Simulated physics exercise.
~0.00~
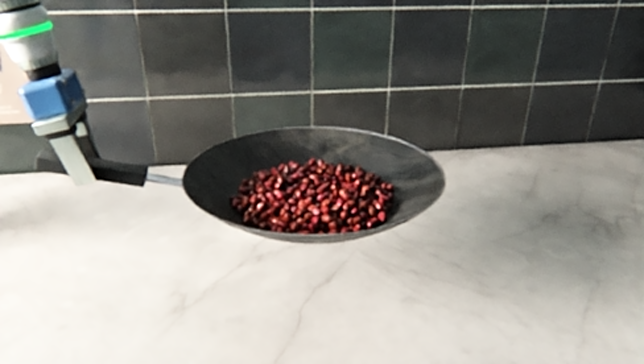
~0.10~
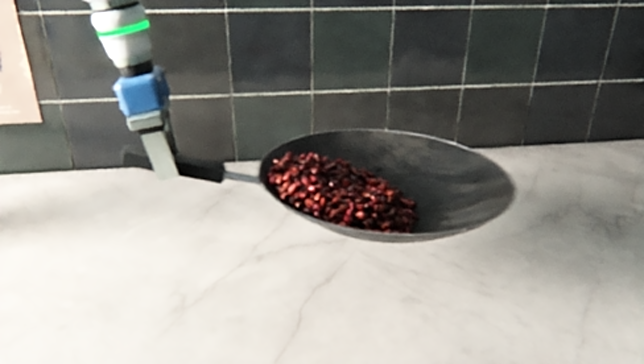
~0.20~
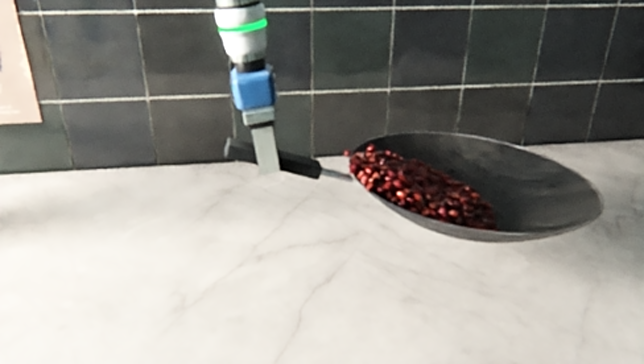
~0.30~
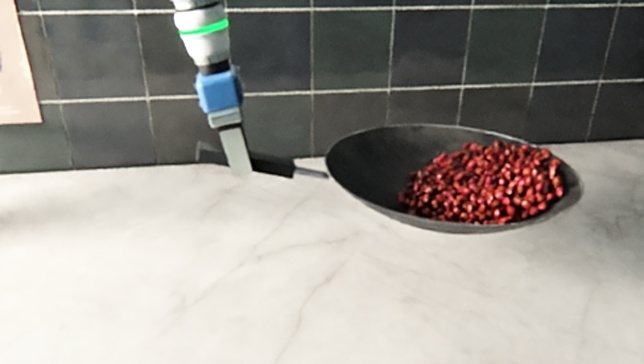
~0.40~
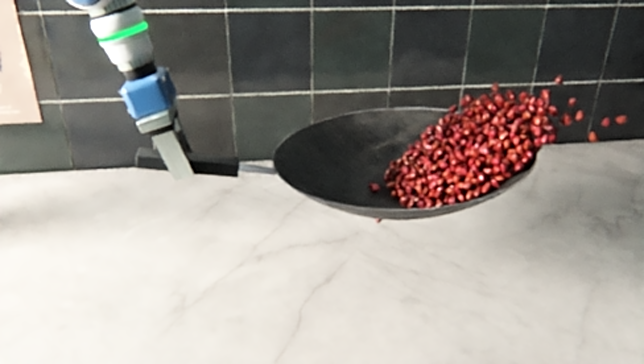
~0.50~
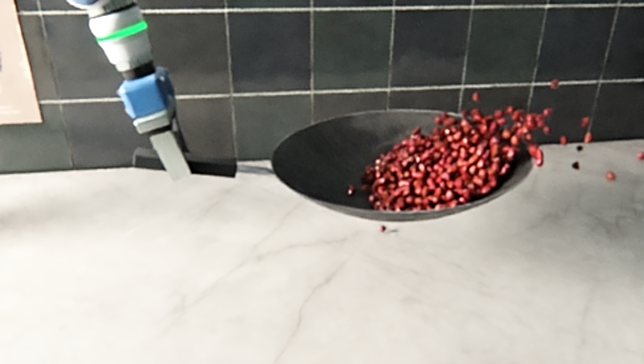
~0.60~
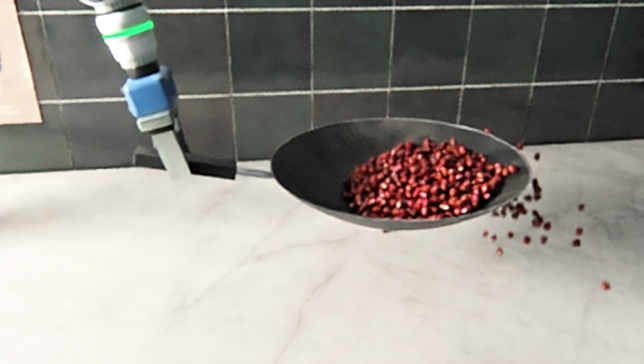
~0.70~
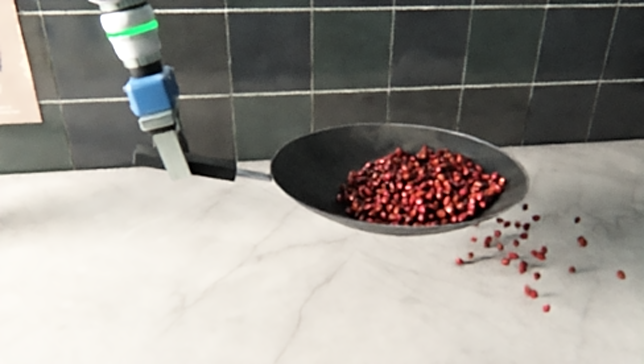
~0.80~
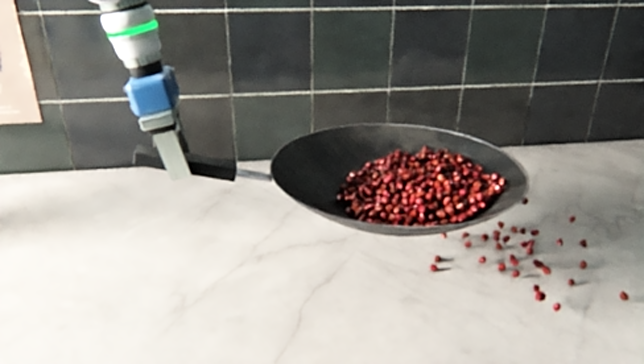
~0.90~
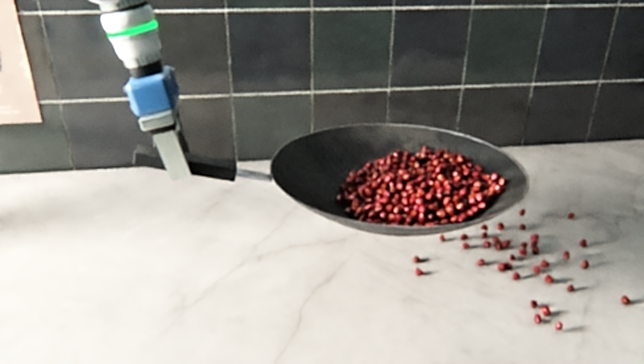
At first, a robot arm holds a dark wok heaped with small red beans above a pale marble counter, in front of dark tiles. The arm carries the wok to the right, and the beans pile up toward the handle side. Then it draws the wok back to the left, and the beans slide across to the far side. They surge up against the right rim, and some fly over the edge. The wok settles level as the stray beans drop and scatter across the counter. In the end, the arm holds still, with most of the beans still in the wok.
